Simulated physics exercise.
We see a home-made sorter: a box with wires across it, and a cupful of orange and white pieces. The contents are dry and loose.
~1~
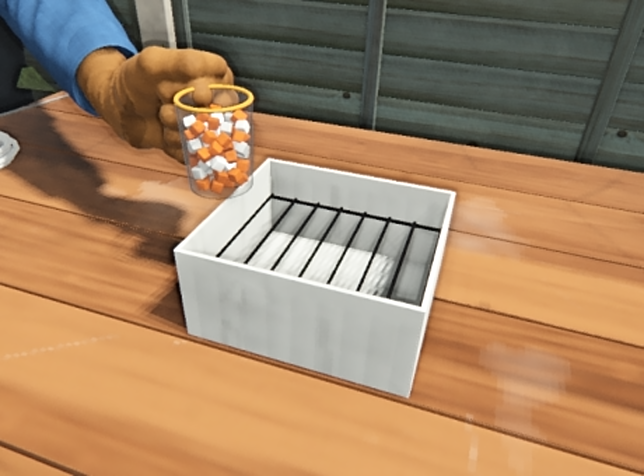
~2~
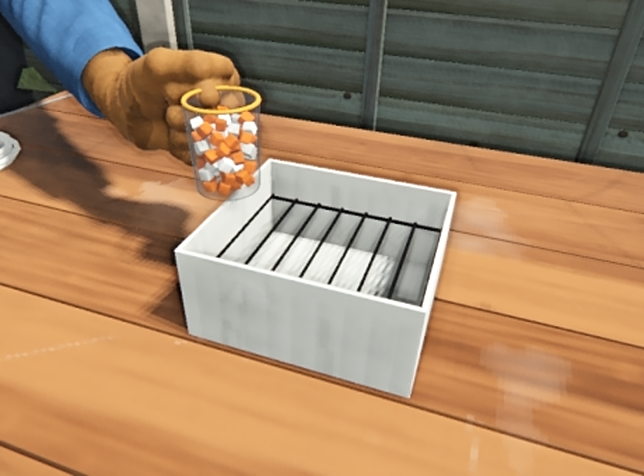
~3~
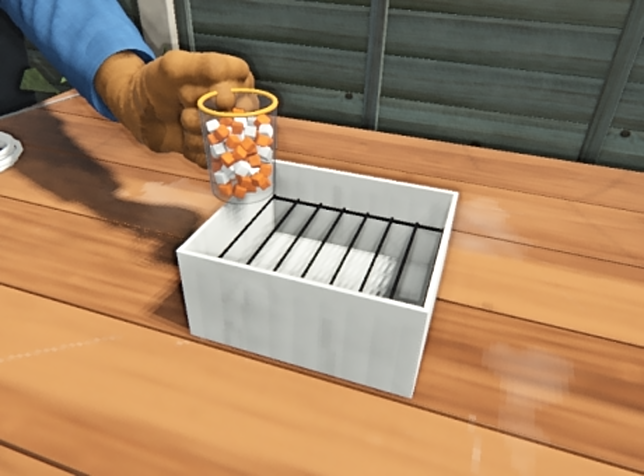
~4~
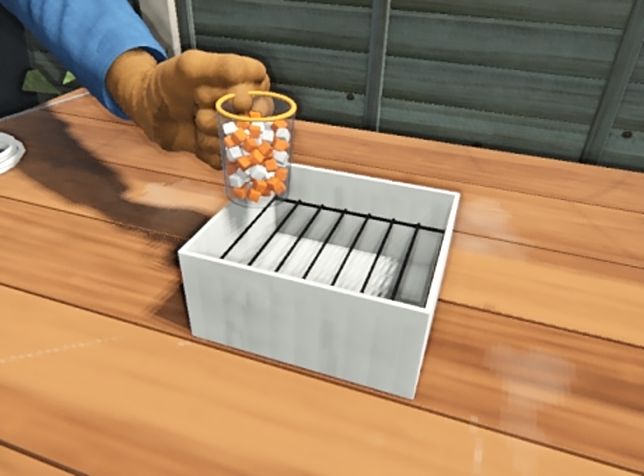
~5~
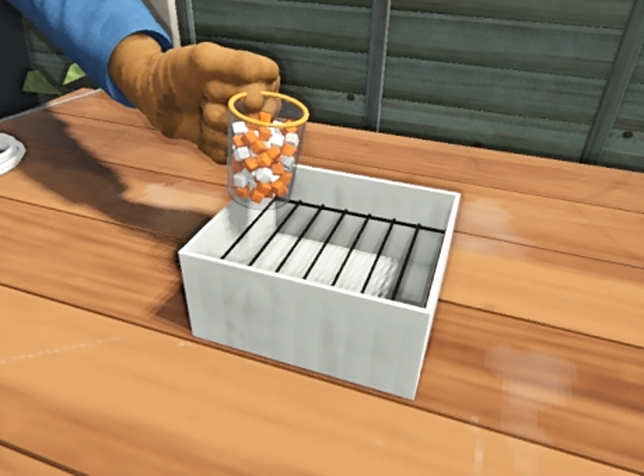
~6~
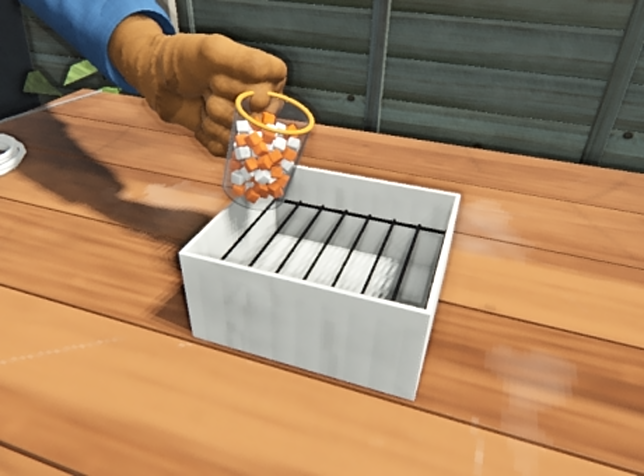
At the start, a gloved hand holds an upright clear cup of orange and white cubes near the back left corner of a white box with dark wires across it. The hand moves the cup a short way right, over the box's edge, then tilts it slightly to the right, the cubes still inside.
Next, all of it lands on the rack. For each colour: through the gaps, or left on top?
Here the orange bits pass the rack, and the white bits pass the rack.
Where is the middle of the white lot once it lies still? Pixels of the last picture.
Around (326, 279).
Then, 0.40 s past the last view, orange ones, all in the cup; white ones, all in the cup.
Then, 0.90 s past the last view, orange ones, all in the cup; white ones, all in the cup.
Then, 1.44 s past the last view, orange ones, most in the cup, a small part on or over the wires, a small part under the rack; white ones, most in the cup, a small part on or over the wires, a small part under the rack.
Finally, orange ones, all under the rack; white ones, all under the rack.
